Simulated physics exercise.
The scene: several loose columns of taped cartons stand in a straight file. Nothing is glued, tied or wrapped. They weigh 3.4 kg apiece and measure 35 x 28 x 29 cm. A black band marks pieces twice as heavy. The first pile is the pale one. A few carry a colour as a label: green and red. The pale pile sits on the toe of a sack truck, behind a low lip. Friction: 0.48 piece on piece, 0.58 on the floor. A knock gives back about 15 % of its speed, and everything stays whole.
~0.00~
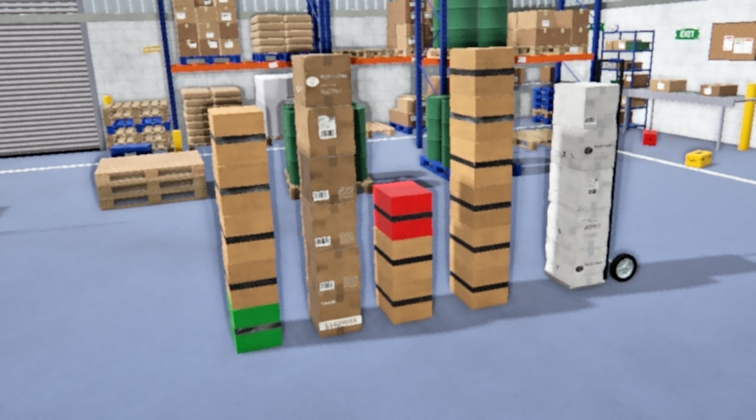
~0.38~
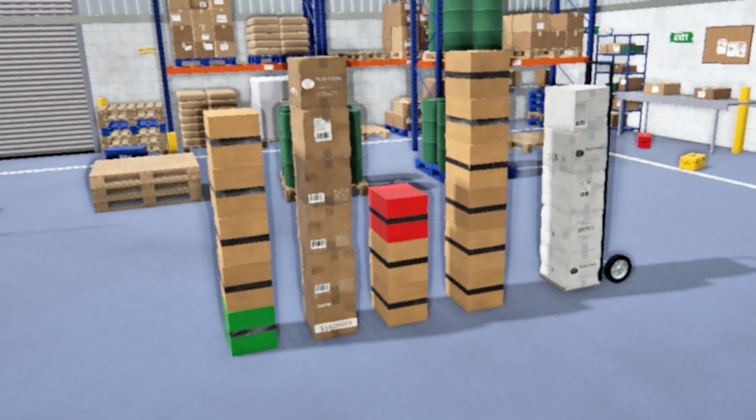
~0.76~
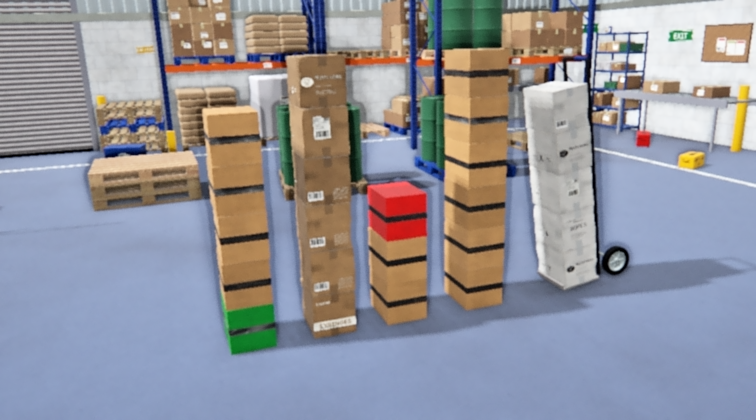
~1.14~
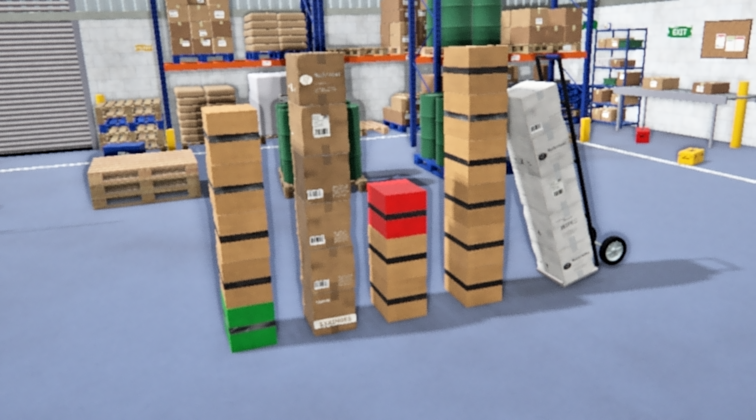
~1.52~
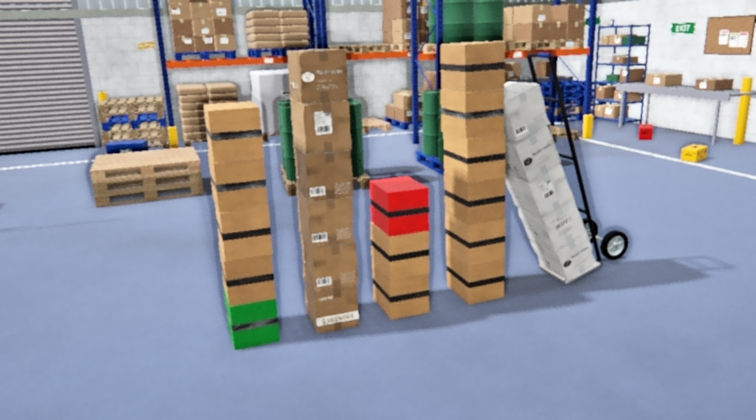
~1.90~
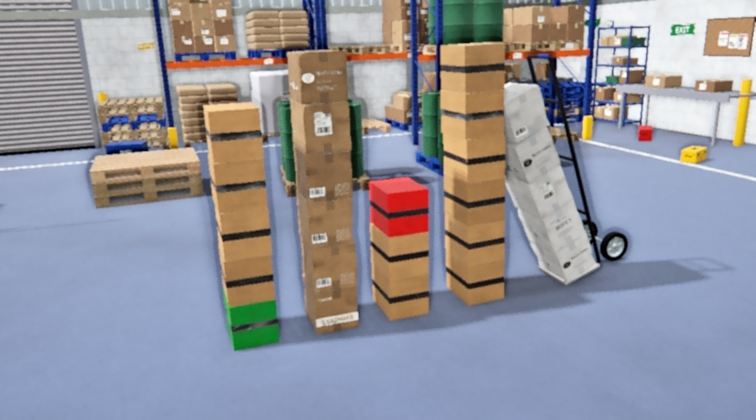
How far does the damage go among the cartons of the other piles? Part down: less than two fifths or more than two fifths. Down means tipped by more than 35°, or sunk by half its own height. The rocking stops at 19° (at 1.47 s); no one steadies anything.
The part is less than two fifths.
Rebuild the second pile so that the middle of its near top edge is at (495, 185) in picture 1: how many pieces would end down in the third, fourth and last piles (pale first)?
In that case third 0, fourth 0, last 0.
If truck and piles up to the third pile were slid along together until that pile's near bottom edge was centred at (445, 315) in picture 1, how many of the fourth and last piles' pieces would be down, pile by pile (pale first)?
Then fourth 0, last 0.
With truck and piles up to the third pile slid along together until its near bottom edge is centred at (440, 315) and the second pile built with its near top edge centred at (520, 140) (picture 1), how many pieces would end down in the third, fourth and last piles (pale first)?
In that case third 3, fourth 6, last 5.
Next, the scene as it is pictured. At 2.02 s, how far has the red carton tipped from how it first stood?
About 0°.
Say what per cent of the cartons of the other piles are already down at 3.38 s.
By then 0 per cent.
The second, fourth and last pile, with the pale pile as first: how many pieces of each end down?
By pile: Second 0, fourth 0, last 0.
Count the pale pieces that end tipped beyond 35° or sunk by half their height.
0 pale pieces.
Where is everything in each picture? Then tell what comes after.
In the first picture (places mark the middle of the side facing us), truck frame (619, 108) 0° forward; green carton (258, 329); red carton (412, 217); the rest undisturbed.
The second picture shows truck frame (609, 110) 2° forward; green carton (253, 331).
The third picture shows truck frame (590, 106) 8° forward, top of the pale pile leaning 8°; green carton (253, 330); the rest undisturbed.
The fourth picture shows truck frame (567, 103) 16° forward, top of the pale pile leaning 17°; green carton (253, 328); the rest undisturbed.
The fifth picture shows truck frame (561, 101) 19° forward, top of the pale pile leaning 21°; red carton (409, 212); 3 disturbed, none down.
The sixth picture shows truck frame (561, 102) 19° forward, top of the pale pile leaning 21°; red carton (409, 213); green carton (255, 326); 3 disturbed, none down.
After 2.02 s, 0 of the pale pile down; none of the 20 other cartons down, 1 disturbed.
After 2.30 s, 0 of the pale pile down; none of the 20 other cartons down.
At rest (3.8 s), 0 of the pale pile down; none of the 20 other cartons down; green carton unmoved; red carton unmoved. That is 0 per cent. As the last picture would show them, middles, green carton near (251, 314), red carton near (399, 206).
